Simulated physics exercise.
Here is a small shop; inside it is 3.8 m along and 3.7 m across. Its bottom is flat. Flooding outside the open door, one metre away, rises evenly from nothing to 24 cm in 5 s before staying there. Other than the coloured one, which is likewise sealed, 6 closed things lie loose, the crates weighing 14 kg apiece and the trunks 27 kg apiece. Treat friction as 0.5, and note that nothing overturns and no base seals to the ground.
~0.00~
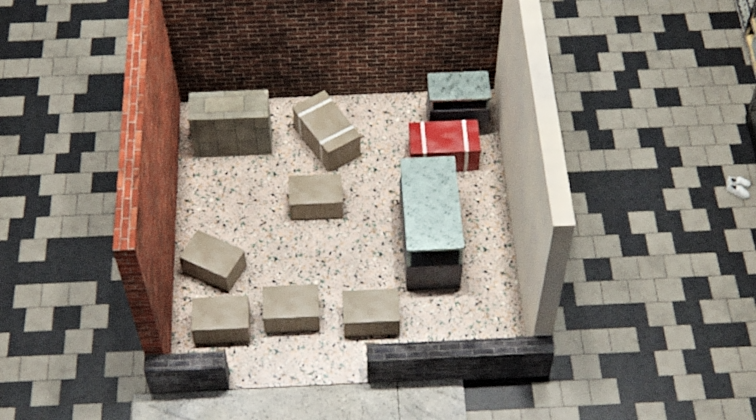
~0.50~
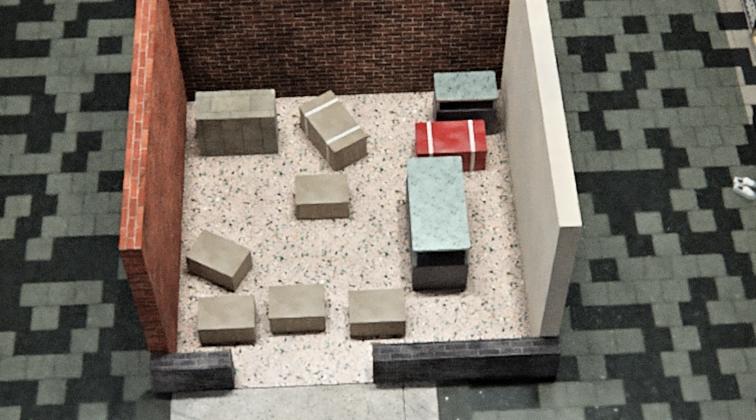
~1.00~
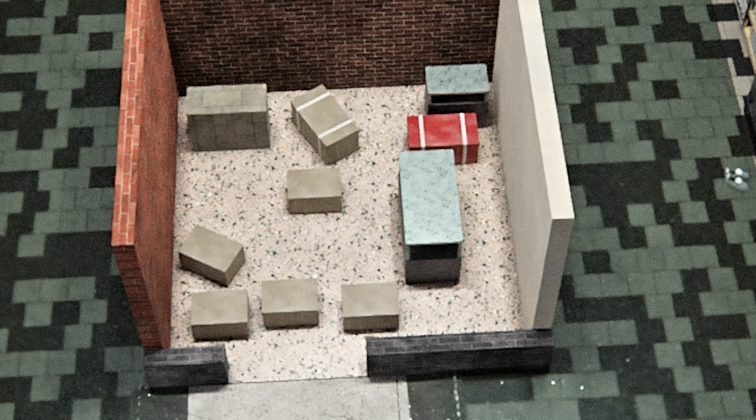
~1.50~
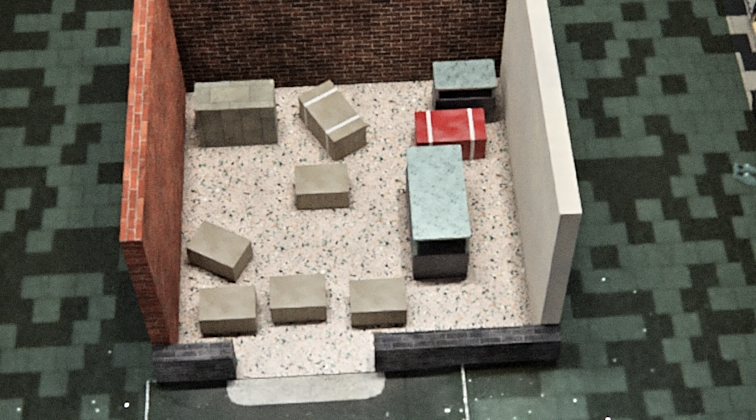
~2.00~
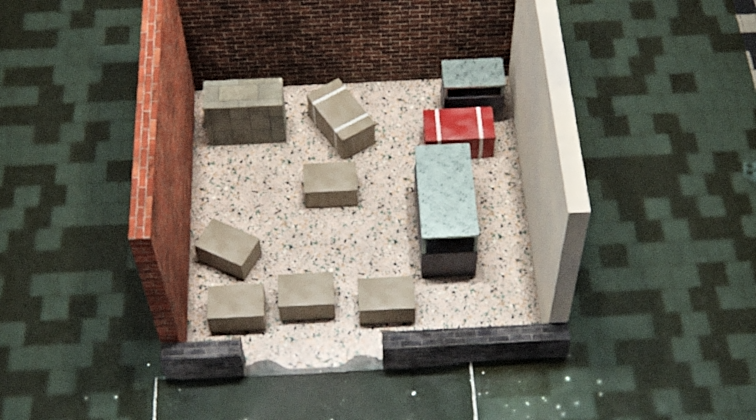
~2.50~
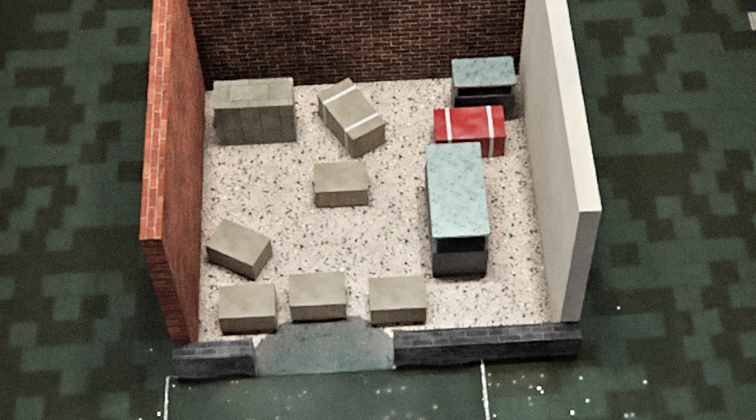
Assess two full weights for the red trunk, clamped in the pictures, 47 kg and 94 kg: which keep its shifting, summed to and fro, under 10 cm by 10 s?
Only the heavier mass succeeds.
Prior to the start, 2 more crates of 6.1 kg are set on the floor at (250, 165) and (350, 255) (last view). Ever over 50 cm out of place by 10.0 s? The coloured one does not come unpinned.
Order as asked: Stays within / goes beyond.
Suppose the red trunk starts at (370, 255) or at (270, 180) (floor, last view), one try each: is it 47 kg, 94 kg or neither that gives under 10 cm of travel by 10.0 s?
For the first spot only the heavier suffices, for the second only the heavier suffices.
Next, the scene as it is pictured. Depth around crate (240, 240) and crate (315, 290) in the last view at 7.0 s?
First roughly 17 cm, second roughly 14 cm.
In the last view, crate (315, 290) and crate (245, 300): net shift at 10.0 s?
In turn: 200 cm, 10 cm.
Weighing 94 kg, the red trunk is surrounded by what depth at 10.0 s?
15 cm, roughly.
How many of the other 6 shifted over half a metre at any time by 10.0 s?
5.
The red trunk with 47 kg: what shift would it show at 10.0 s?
Roughly 40 cm.
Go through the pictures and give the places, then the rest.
In the first picture, the red trunk at (444, 136), on the bottom; 0.0 m2 under water; 0 of 7 have shifted.
In the second picture, the red trunk at (451, 137), on the bottom; 0.0 m2 under water; 0 of 7 have shifted.
In the third picture, the red trunk at (443, 130), on the bottom; 0.0 m2 under water; 0 of 7 have shifted.
In the fourth picture, the red trunk at (450, 125) rests on the ground; 0.0 m2 under water; 0 of 7 have shifted.
In the fifth picture, the red trunk at (459, 124) rests on the ground; 0.0 m2 under water; 0 of 7 have shifted.
In the sixth picture, the red trunk at (469, 123), on the bottom; water covers 0.5 m2; 0 of 7 have shifted.
After 3.5 s the red trunk would be 0 cm from its start with 47 kg and 0 cm from its start with 94 kg; 0 cm of water round it then.
After 4.5 s the red trunk would be 0 cm from its start with 47 kg and 0 cm from its start with 94 kg; 0 cm of water round it then.
After 7.0 s the red trunk would be 0 cm from its start with 47 kg and 0 cm from its start with 94 kg; 4 cm of water round it then.
After 10.0 s the red trunk would be 39 cm from its start with 47 kg and 0 cm from its start with 94 kg; 15 cm of water round it then.
